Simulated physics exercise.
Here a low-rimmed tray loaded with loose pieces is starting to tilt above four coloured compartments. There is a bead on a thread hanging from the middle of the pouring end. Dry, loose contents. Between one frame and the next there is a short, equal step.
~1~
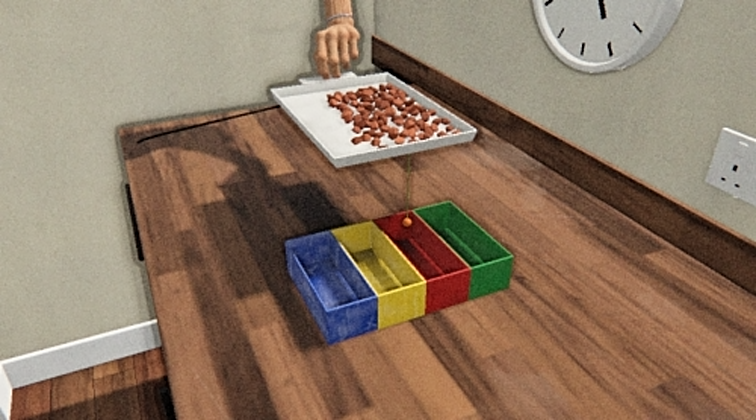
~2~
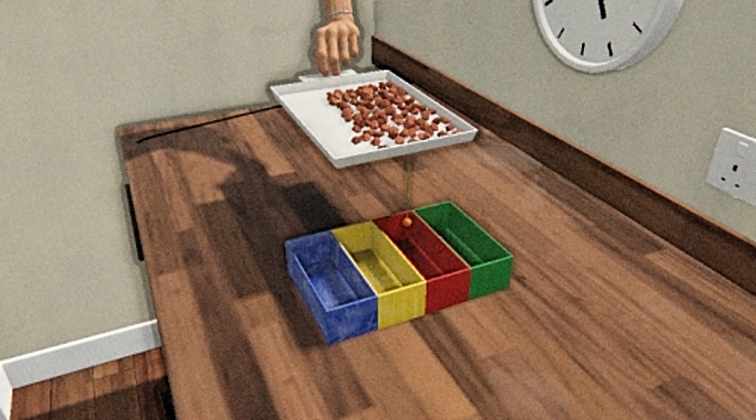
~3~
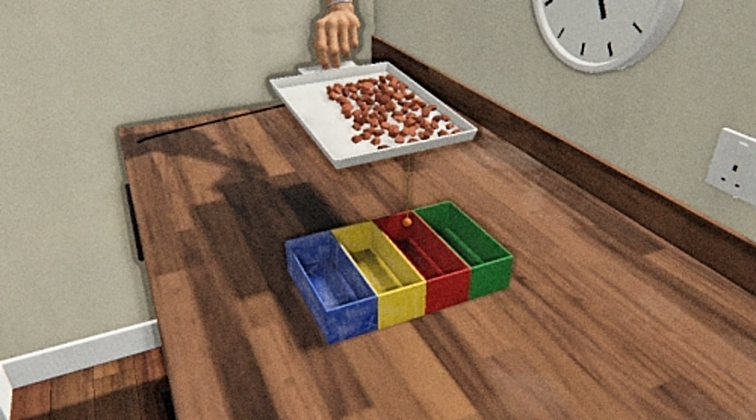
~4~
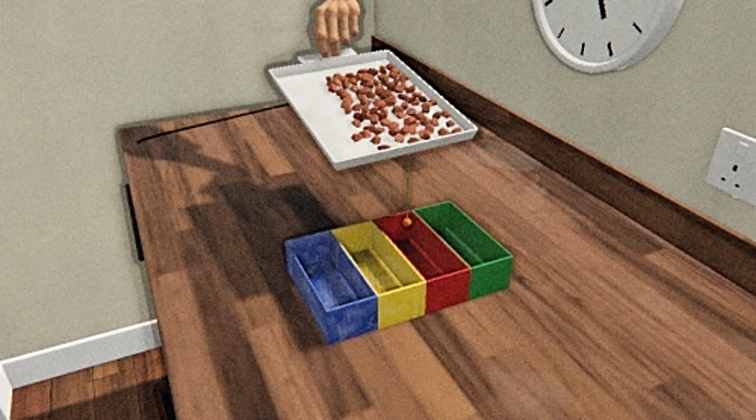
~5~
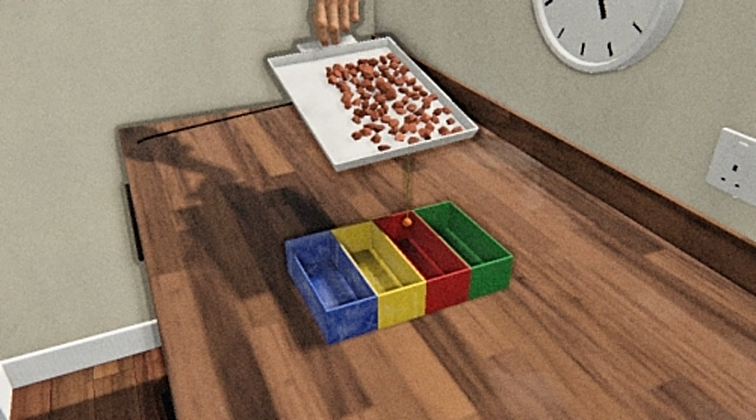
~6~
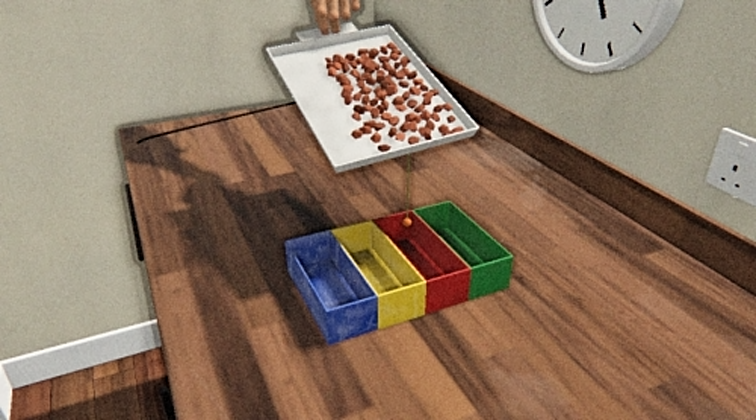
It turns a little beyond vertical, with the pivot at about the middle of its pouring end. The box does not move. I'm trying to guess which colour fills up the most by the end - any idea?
Go with yellow; that cell ends fullest.
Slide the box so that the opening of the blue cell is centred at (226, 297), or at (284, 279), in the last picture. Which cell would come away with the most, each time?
The cell in green, then the red cell.
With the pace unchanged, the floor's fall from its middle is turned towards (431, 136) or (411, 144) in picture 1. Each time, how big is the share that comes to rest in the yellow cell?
First case about 0 percent; second case about 10 percent.
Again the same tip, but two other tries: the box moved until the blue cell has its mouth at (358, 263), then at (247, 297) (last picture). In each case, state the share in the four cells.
Around 90 per cent for the first position, around 70 per cent for the second.
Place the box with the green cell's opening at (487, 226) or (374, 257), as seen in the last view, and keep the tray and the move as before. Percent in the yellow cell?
Trial 1 around 30 percent, trial 2 around 0 percent.
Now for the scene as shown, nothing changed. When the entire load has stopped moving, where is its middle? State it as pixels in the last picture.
Once it all stops, the middle lies near (390, 288).
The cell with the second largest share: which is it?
Number two is red.
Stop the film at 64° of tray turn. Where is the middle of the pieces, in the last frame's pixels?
The middle of the pieces shows up near (392, 138).
Soon after the last picture, tray tipped steeply; most on the tray; a stray few in the red cell; a small part falling or outside the box.
A little later, tray tipped past a quarter turn; a small part on the tray; about a third in the yellow cell; about a quarter in the red cell; a small part in the blue cell; a stray few in the green cell; a small part falling or outside the box.
Later still, tray tipped past a quarter turn; about half in the yellow cell; about a quarter in the red cell; about a quarter in the blue cell; a small part in the green cell; a stray few falling or outside the box.
At rest, tray tipped past a quarter turn; about half in the yellow cell; about a quarter in the red cell; about a quarter in the blue cell; a small part in the green cell; a stray few outside the box.
